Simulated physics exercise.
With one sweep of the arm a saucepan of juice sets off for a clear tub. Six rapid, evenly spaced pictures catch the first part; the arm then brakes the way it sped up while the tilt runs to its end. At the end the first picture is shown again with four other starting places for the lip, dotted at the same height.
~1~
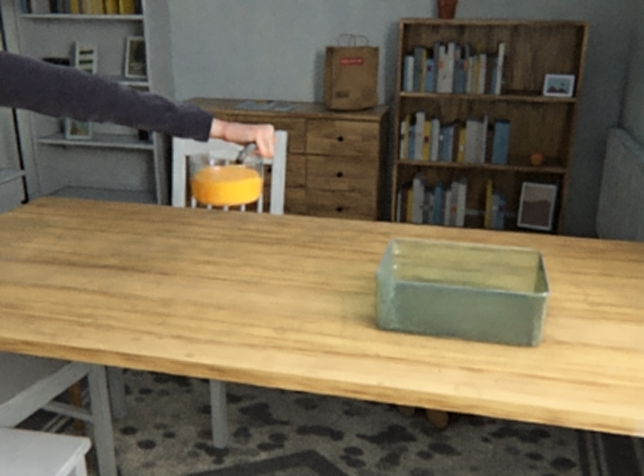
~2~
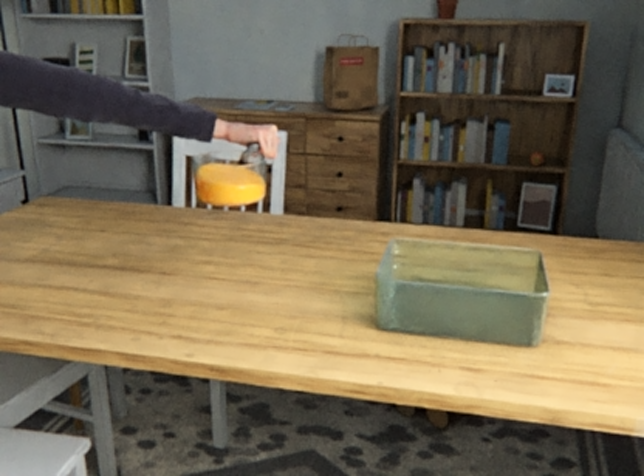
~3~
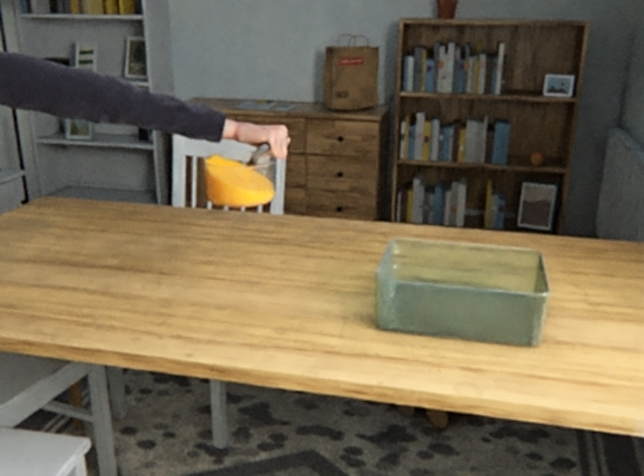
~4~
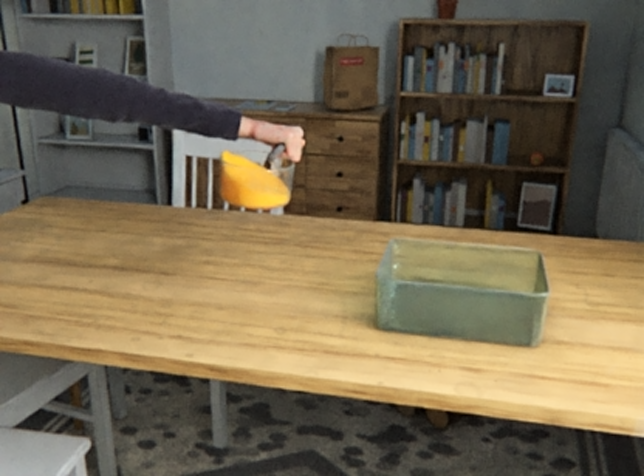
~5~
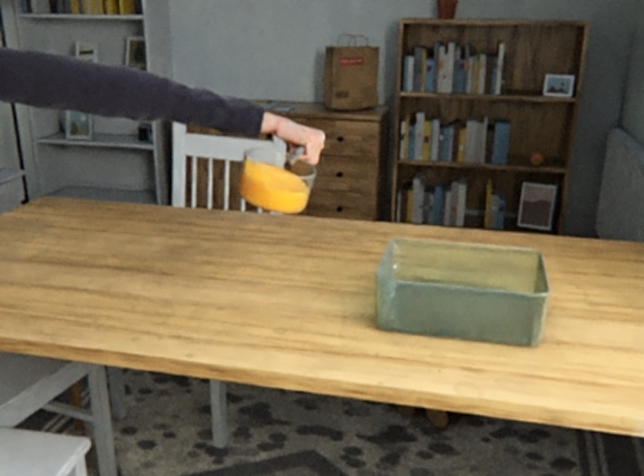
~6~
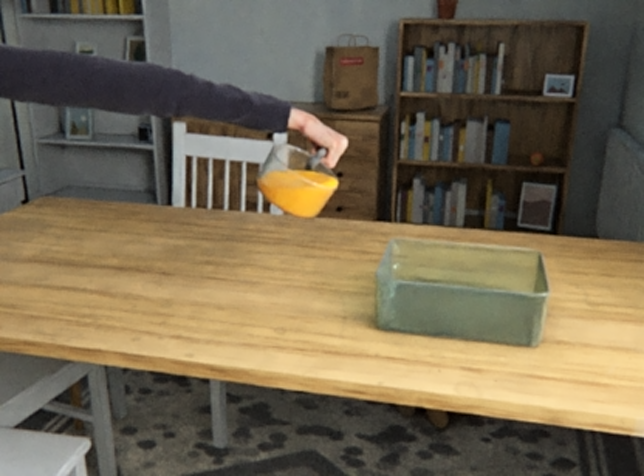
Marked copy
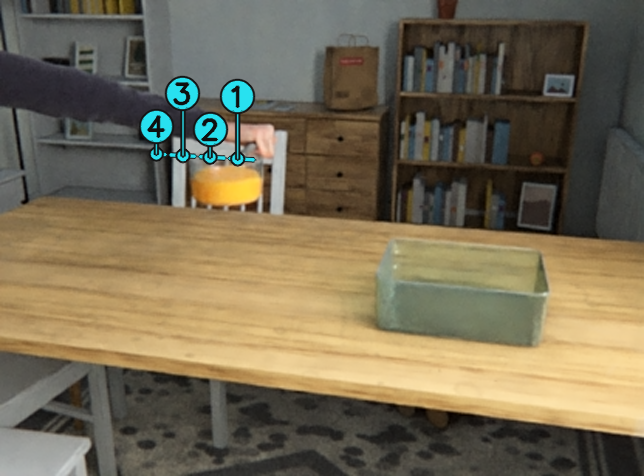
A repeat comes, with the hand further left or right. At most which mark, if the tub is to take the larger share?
Choose 1.
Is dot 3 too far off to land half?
Yes, that goes wrong.
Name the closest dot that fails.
The answer is 2.
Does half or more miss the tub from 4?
Yes, it does.
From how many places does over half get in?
One of them.
On the marked copy, 1 at (237, 158); 2 at (210, 157); 3 at (182, 155); 4 at (156, 154).
Choosing 1, about 65 % lands in the tub, 29 % falls short and 6 % goes beside or beyond.
Choosing 2, about 21 % lands in the tub, 75 % falls short and 4 % goes beside or beyond.
Choosing 3, about 0 % lands in the tub, 98 % falls short.
Choosing 4, about 0 % lands in the tub, 100 % falls short.
